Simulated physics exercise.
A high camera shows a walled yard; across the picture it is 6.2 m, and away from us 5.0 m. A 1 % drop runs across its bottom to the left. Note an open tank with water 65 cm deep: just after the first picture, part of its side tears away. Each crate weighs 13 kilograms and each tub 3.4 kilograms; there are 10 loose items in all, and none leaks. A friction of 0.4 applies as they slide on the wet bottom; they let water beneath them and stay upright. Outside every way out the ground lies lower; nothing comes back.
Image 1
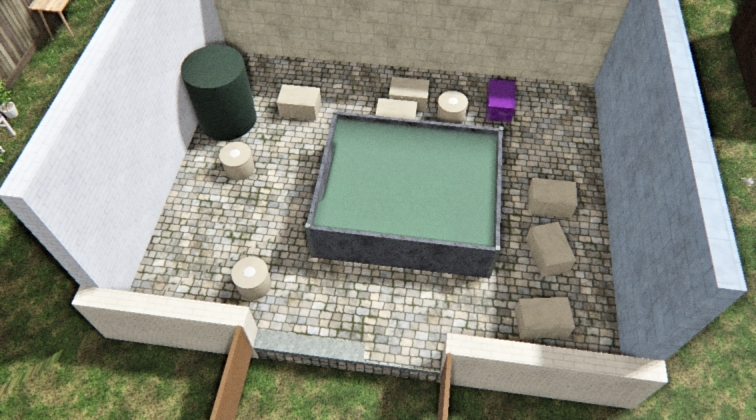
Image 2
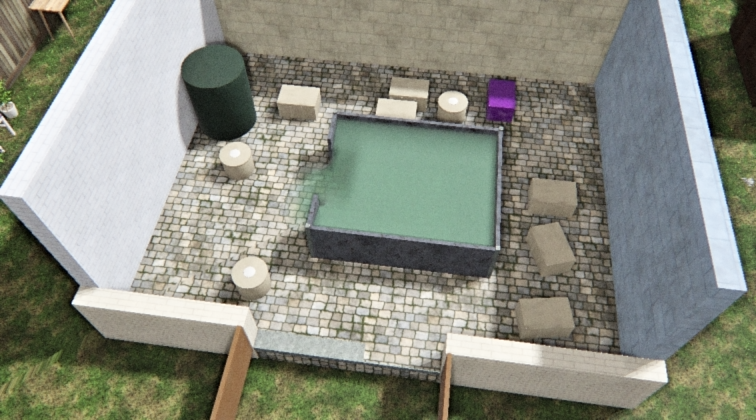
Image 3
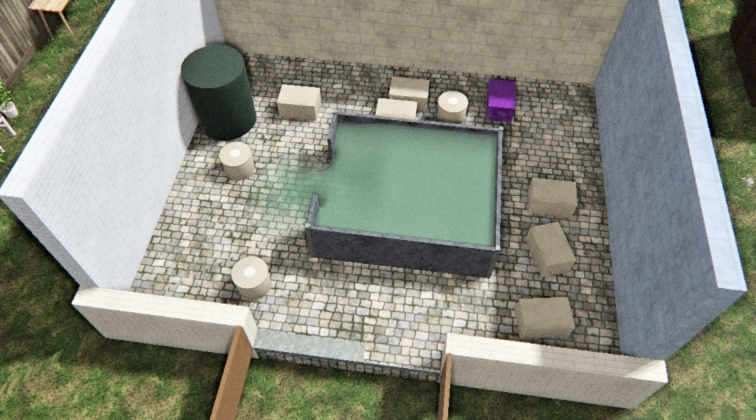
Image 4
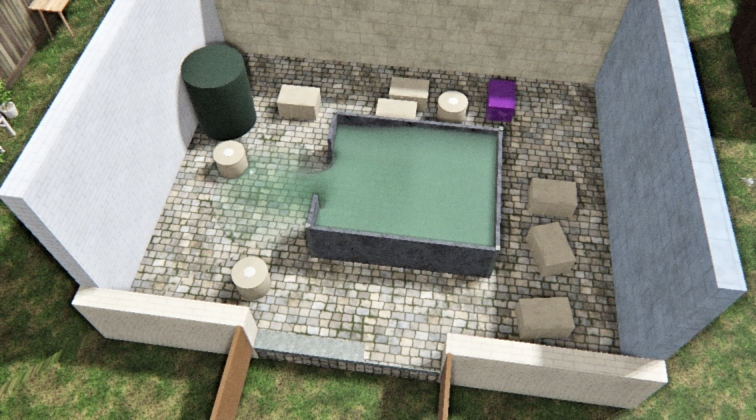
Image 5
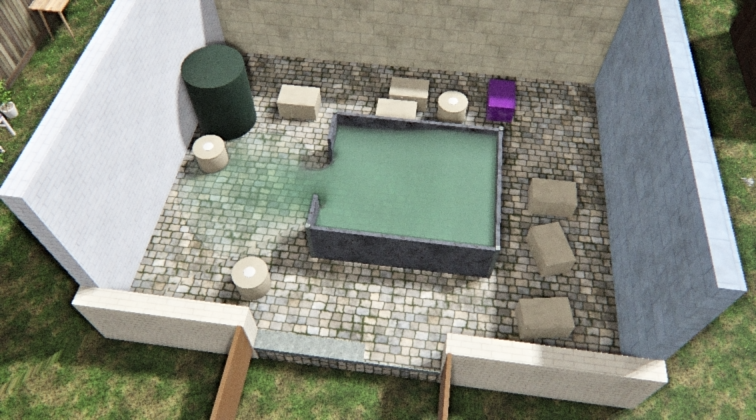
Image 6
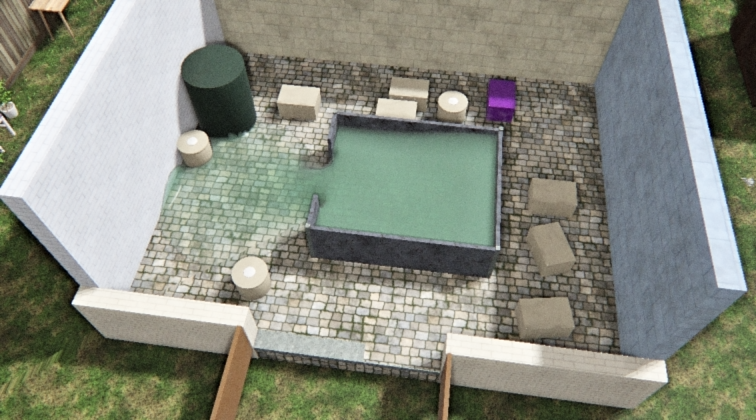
Green water pouring through a gap in a raised tank's left side, spreading across cobbles and pushing a pale round block leftward.
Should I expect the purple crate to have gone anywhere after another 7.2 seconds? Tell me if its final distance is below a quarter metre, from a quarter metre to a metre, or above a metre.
Its final distance is below a quarter metre.
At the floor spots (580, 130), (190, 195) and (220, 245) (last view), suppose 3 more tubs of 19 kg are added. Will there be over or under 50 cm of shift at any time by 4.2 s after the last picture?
One by one: Below the mark, beyond the mark, beyond the mark.
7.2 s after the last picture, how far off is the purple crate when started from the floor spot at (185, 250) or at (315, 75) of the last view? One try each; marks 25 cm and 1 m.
At the first spot it winds up far off; at the second it winds up far off.
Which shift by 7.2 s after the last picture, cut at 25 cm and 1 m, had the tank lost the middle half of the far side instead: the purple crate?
My answer is that the purple crate is flushed far out.
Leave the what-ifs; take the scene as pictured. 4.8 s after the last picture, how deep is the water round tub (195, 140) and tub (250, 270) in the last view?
About 20 and 10 cm.
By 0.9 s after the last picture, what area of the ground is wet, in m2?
At that time the wet patch spans about 11.5 m2.
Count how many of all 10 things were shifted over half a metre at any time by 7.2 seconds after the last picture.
I get 9.
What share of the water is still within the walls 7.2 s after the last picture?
Some 92 per cent remains.
Then, 0.9 s after the last picture the purple crate is near (502, 94), 0.0 m from its start, aground; 0 of 10 are out; 1 afloat.
Then, 2.8 s after the last picture the purple crate is near (502, 94), 0.0 m from its start, aground; 0 of 10 are out; 2 afloat.
Then, 4.8 s after the last picture the purple crate is near (502, 94), 0.0 m from its start, aground; 0 of 10 are out; 3 afloat.
Then, 7.2 s after the last picture the purple crate is near (506, 95), 0.1 m from its start, aground; 0 of 10 are out; 7 afloat.
